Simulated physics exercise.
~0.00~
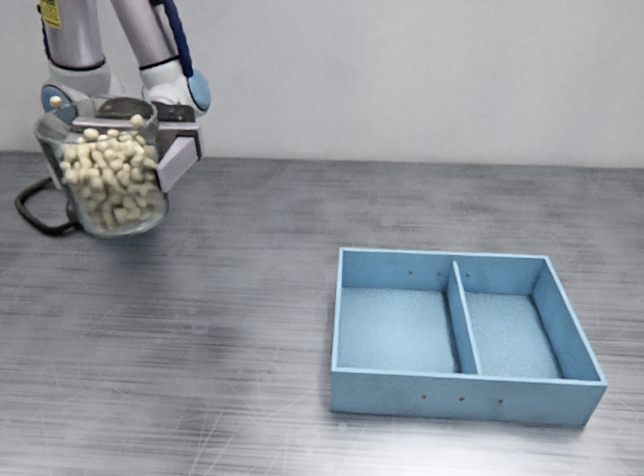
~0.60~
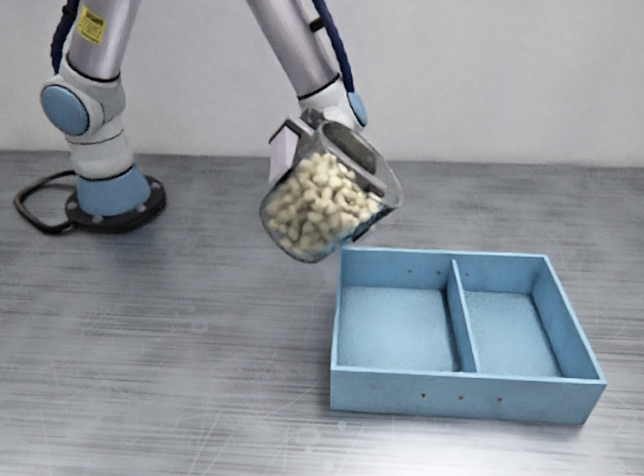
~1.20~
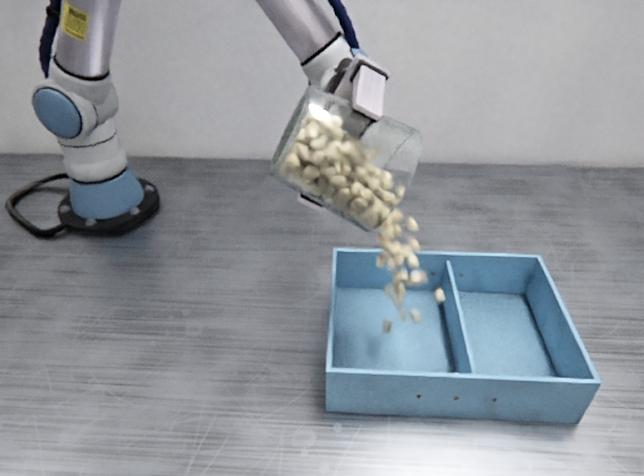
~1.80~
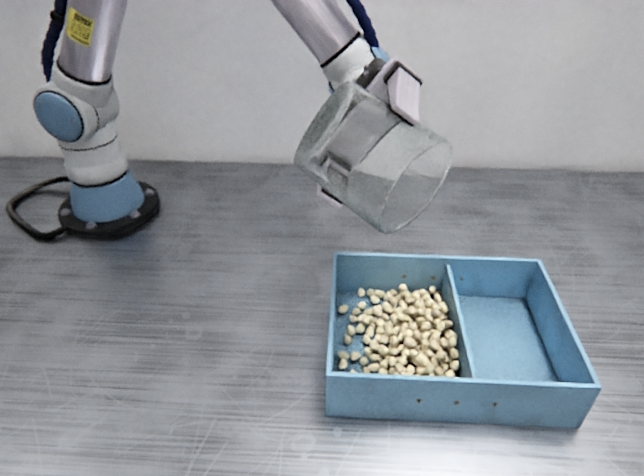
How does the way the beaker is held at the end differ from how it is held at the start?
At the start the robot arm holds the beaker upright, with its mouth facing up. At the end it is held upside down, with its mouth slanting down toward the right.
